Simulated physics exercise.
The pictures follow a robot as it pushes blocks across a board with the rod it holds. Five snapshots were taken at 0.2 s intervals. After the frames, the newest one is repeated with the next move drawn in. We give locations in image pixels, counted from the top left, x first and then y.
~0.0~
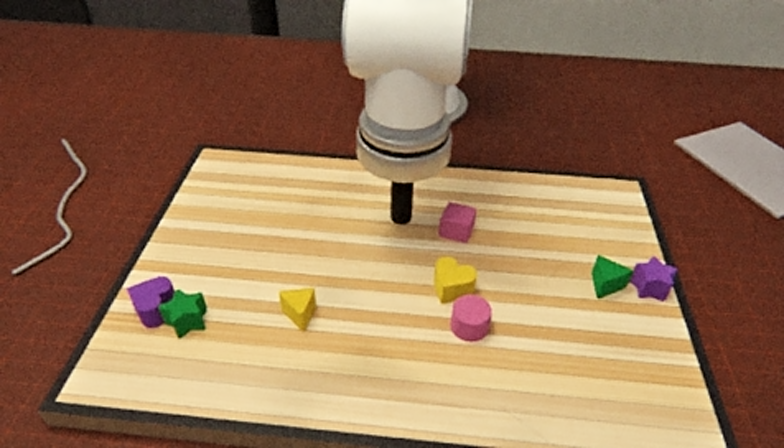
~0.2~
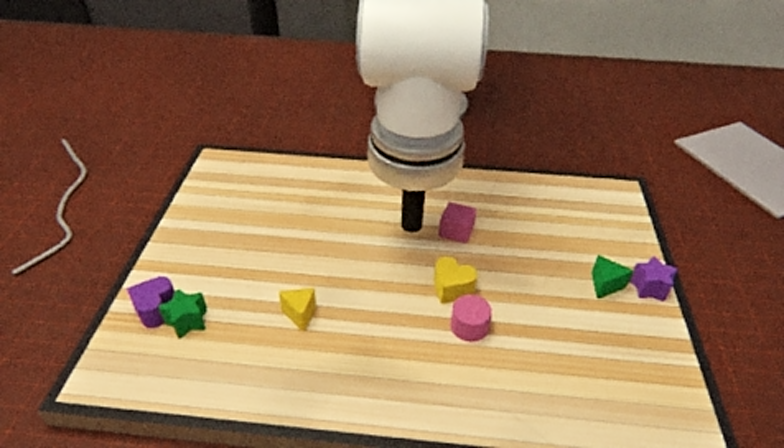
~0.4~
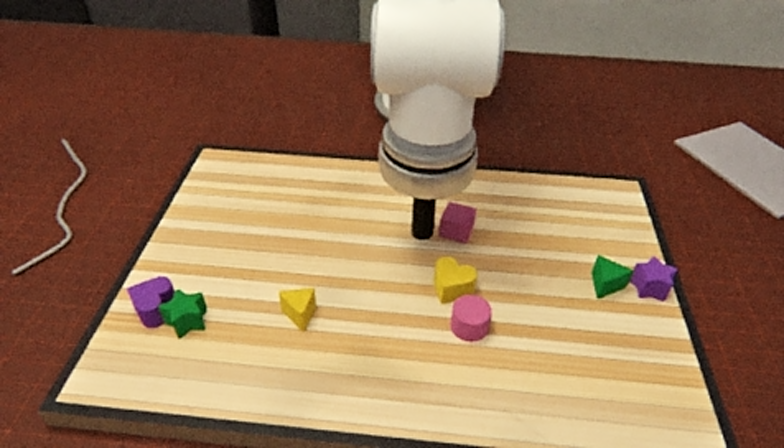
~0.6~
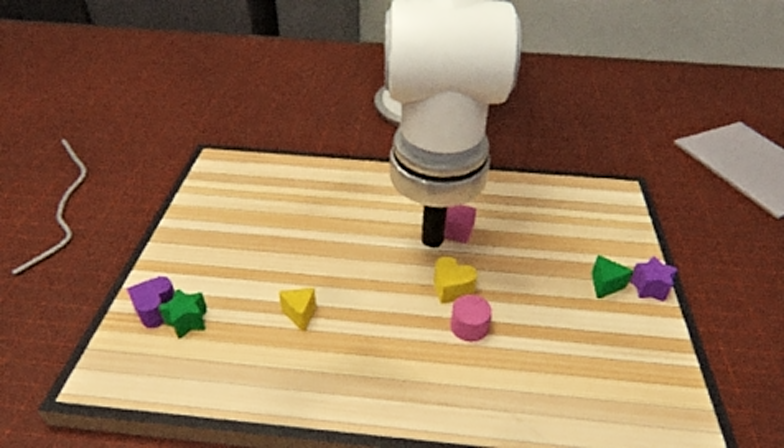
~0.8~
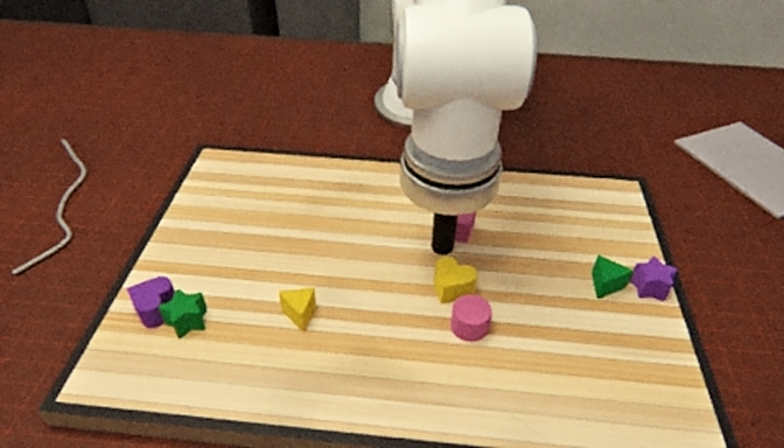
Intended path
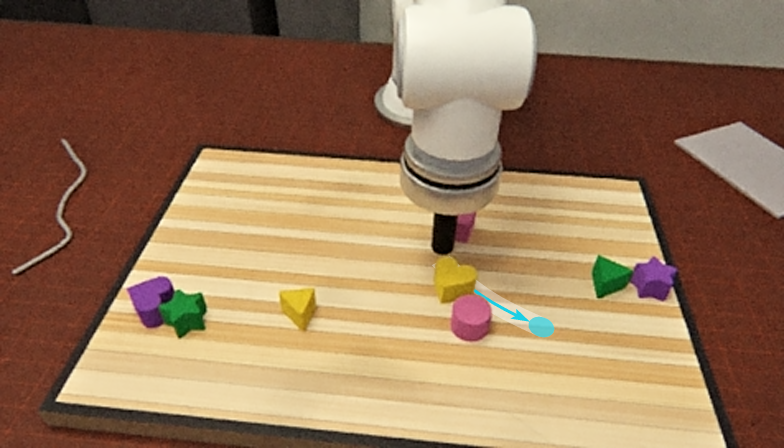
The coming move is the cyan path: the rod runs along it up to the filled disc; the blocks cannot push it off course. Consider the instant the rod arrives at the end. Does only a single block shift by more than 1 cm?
I believe not.
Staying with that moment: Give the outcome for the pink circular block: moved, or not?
Somewhere new.
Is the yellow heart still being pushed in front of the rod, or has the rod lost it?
I expect it to be beside or behind the rod.
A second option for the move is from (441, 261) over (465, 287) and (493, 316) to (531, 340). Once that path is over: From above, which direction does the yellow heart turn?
From above, it turns clockwise.
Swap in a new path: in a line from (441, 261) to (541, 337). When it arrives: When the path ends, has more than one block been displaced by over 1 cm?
The answer is no.
The line goes from (441, 261) by way of (483, 297) to (541, 327).
The first path, step by step. One third of the way, rod at (470, 273); yellow heart at (466, 291), turned 20° clockwise; pink circular block at (476, 321).
Two thirds of the way, rod at (505, 296); yellow heart at (469, 297), turned 25° clockwise; pink circular block at (477, 327).
At the end, rod at (545, 315); yellow heart at (469, 297), turned 25° clockwise; pink square piece unmoved; pink circular block at (477, 327).
